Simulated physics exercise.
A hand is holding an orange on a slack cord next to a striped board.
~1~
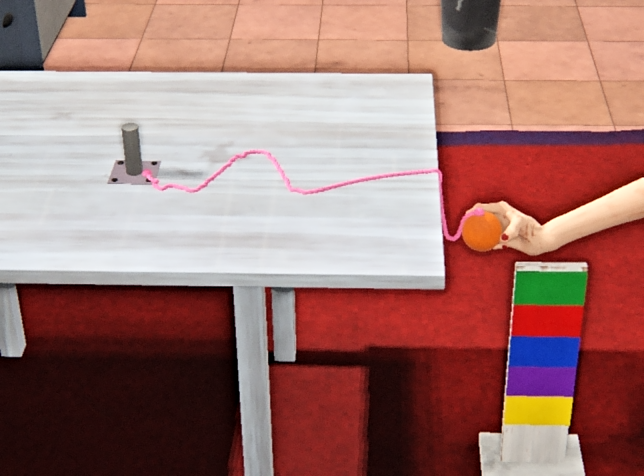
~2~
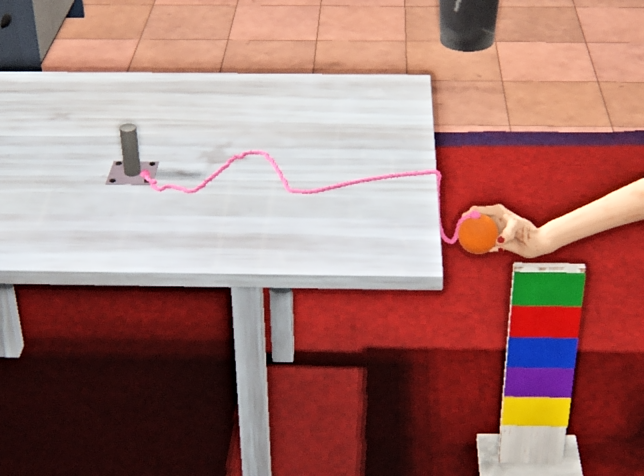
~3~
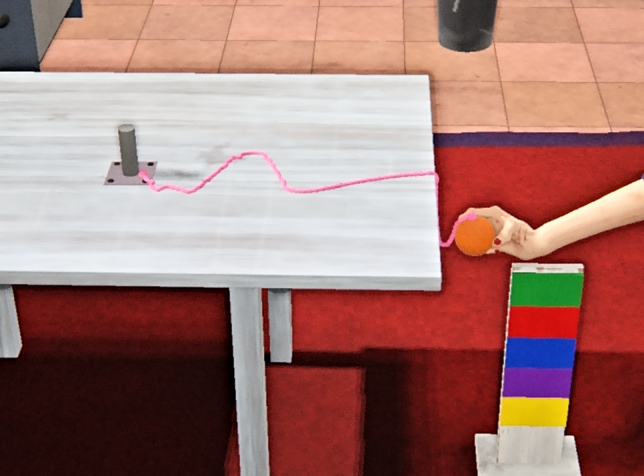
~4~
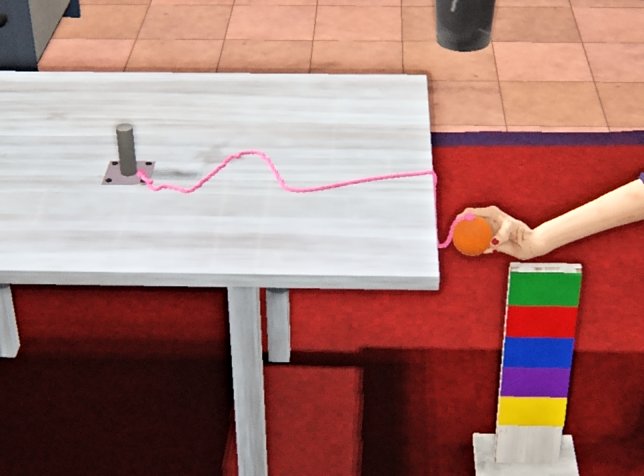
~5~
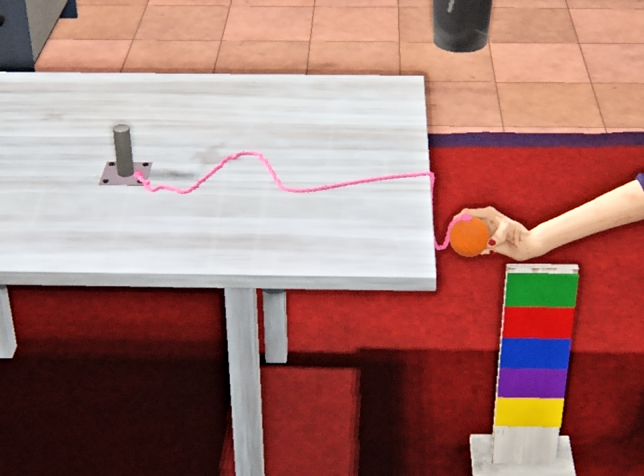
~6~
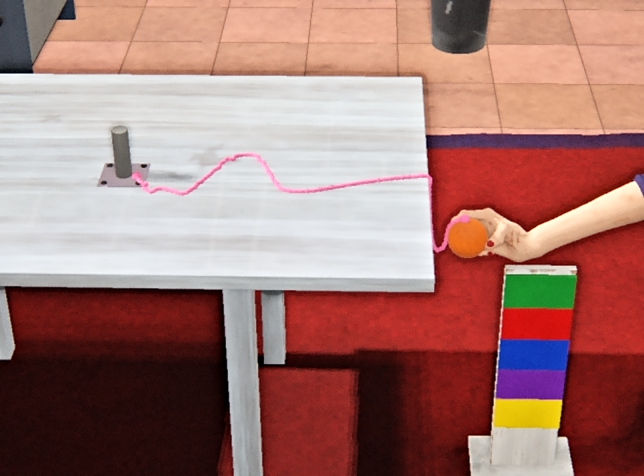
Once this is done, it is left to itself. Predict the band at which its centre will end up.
I predict the yellow band.
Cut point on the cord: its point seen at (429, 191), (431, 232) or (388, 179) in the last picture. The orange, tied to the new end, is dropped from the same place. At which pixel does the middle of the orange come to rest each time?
The pixels are (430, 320) for the first, (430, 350) for the second and (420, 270) for the third.
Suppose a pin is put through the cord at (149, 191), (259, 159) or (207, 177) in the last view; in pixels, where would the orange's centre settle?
(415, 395), (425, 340), (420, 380).
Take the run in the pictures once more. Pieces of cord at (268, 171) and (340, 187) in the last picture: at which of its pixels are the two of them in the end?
(370, 173) and (427, 210).
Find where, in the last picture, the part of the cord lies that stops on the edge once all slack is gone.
You'll find it close to (301, 192).
A little later, orange near (392, 395); level with yellow.
Next, orange near (425, 403); level with yellow.
When it is over, orange near (412, 404); level with yellow. The cord holds its middle at yellow.
